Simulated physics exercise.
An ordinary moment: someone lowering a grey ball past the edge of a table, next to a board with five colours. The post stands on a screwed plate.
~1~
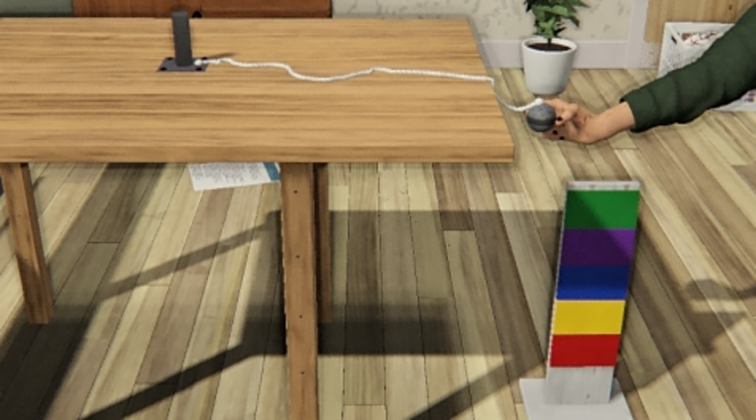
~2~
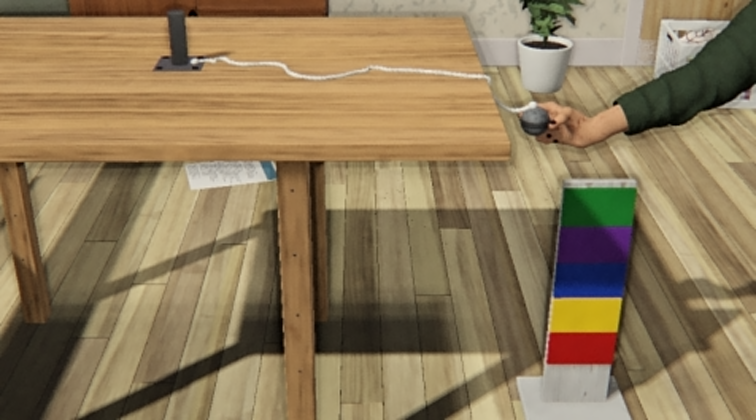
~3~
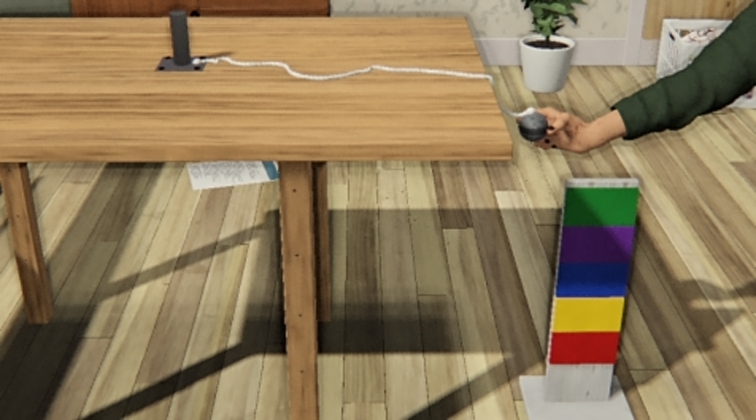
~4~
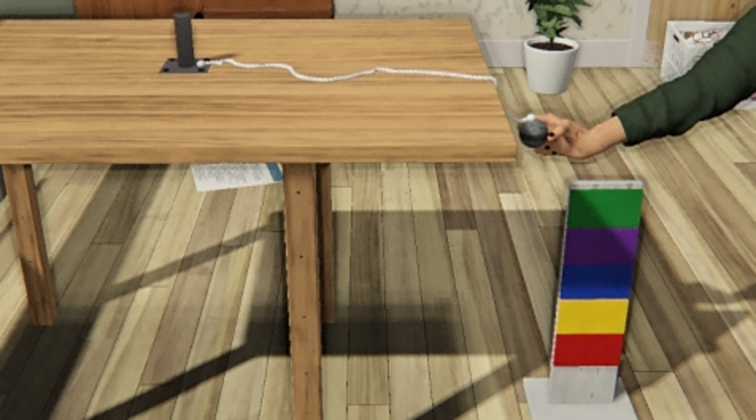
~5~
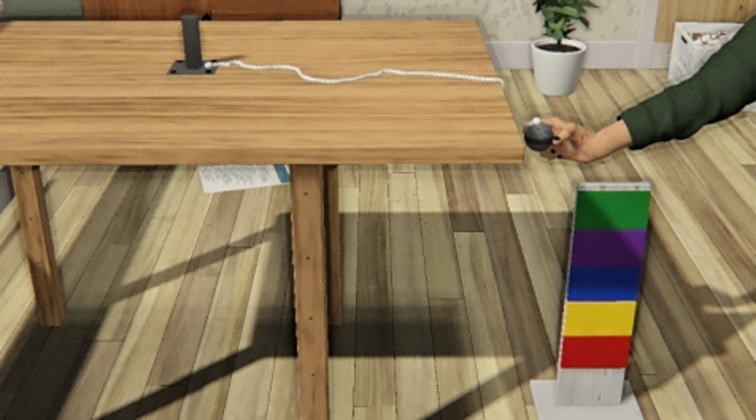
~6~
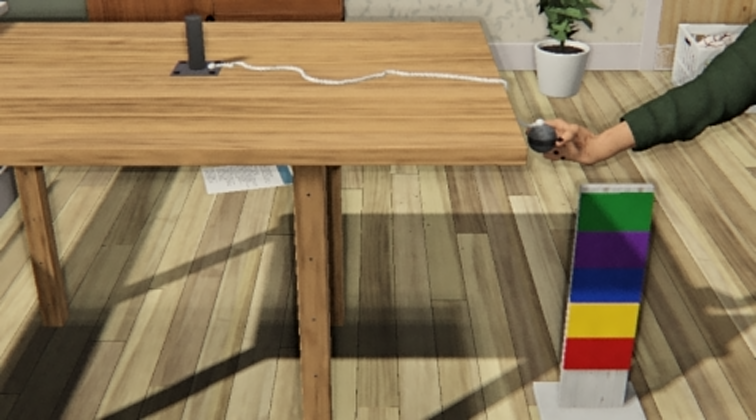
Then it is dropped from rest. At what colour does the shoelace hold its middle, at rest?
At green.
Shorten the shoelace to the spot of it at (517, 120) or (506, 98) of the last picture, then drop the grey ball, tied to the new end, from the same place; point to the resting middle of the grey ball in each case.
Near (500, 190) and (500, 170).
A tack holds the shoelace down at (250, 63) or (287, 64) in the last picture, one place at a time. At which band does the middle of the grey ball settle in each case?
Taking them in turn: Green; green.
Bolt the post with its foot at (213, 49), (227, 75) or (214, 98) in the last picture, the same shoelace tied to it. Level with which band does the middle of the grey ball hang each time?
In that order: Green; purple; purple.
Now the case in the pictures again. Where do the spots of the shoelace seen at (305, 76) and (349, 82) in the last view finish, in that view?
About (338, 74), and the other about (392, 76).
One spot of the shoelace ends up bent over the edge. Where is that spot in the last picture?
The one at (450, 77).
Soon after, ball near (529, 213); level with green.
After that, ball near (469, 211); level with green.
And then, ball near (499, 216); level with green.
In the end, ball near (495, 216); level with green. Its centre hangs level with the green band.
